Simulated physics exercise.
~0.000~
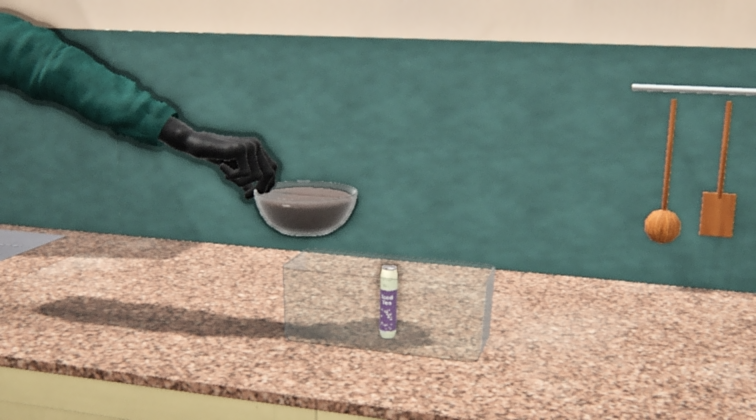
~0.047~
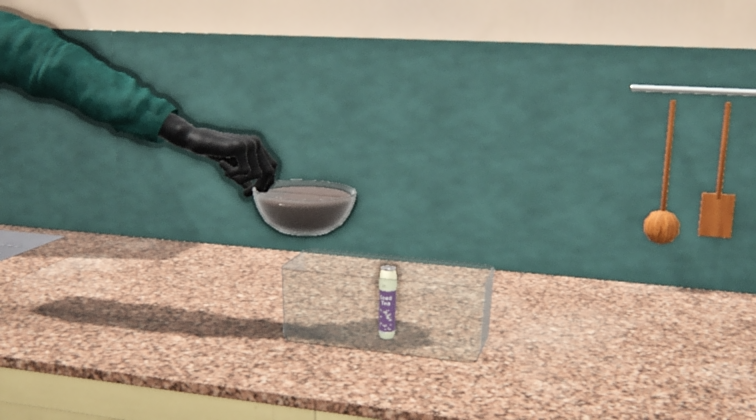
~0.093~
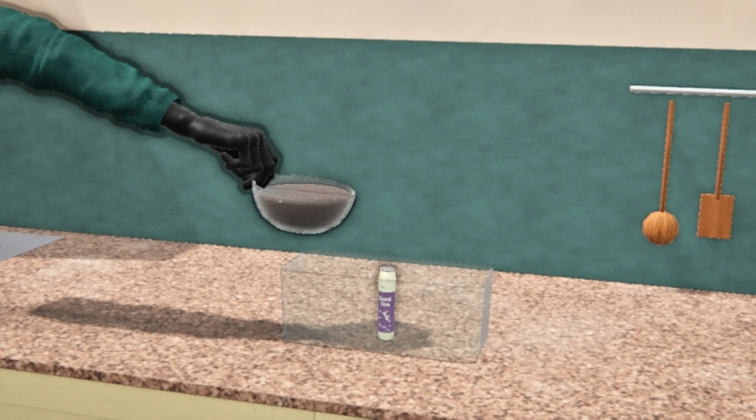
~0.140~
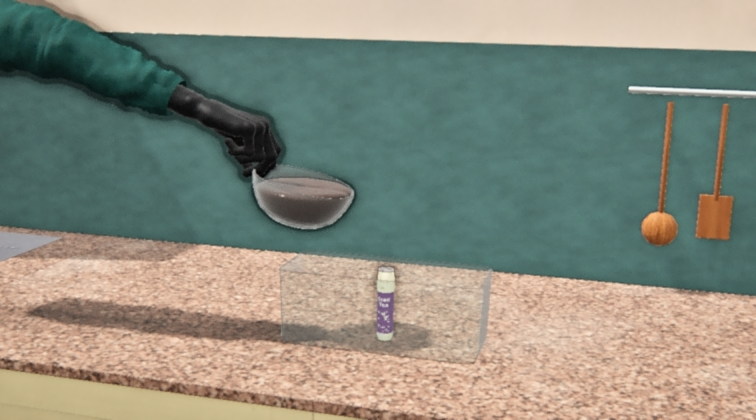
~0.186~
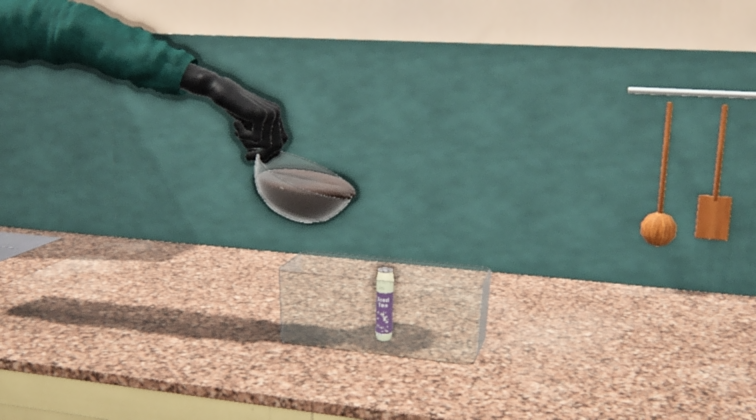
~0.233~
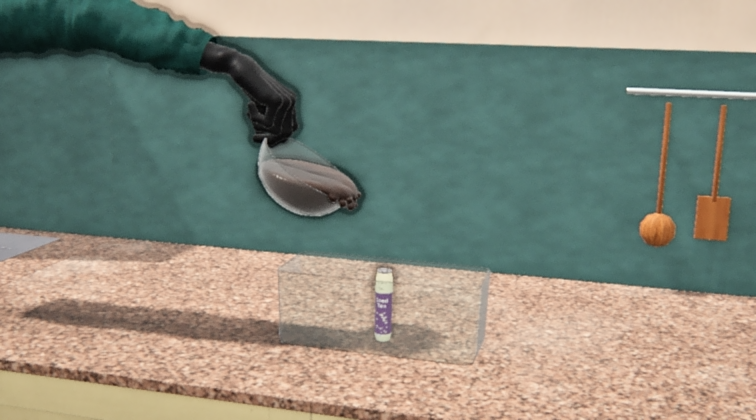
At first, a black hand in a green sleeve holds a clear bowl of brown coffee almost level above a transparent oblong basin on a speckled worktop. The hand then lifts the bowl's left side, tilting it smoothly rightward, slowly then faster, until a little coffee passes over the right lip.
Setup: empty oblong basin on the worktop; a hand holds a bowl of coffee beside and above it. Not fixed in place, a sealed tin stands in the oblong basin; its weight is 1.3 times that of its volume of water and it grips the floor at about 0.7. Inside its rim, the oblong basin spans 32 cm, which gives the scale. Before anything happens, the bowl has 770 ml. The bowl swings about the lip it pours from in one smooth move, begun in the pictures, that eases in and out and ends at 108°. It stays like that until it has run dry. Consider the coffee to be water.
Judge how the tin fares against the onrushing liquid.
It gets bowled over.
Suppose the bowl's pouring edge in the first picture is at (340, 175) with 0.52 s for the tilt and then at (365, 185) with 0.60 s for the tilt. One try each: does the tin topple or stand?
Try 1: Tipped over; try 2: Tipped over.
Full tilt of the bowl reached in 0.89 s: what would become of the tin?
In that case the tin overturns.
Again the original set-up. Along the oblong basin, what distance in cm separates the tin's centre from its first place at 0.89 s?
Centre to centre, close to 1 cm.
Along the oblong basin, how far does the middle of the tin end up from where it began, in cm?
Shift of tin centre: Approx. 7.5 cm.
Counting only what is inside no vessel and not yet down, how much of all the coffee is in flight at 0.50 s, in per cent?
Around 66 in a hundred.
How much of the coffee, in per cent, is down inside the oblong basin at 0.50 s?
22 %, roughly.
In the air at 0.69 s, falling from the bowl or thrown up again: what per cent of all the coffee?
About 12 per cent.
After 0.50 s the tilt is 99° and 12 per cent is still to pour; the tin stands where it began.
After 0.69 s the tilt is 108° and 0 per cent is still to pour; the tin stands where it began.
After 0.89 s the tilt is 108° and 0 per cent is still to pour; the tin leans 8°.
After 1.11 s the tilt is 108° and 0 per cent is still to pour; the tin leans 35°.
In the end the tin lies on its side.
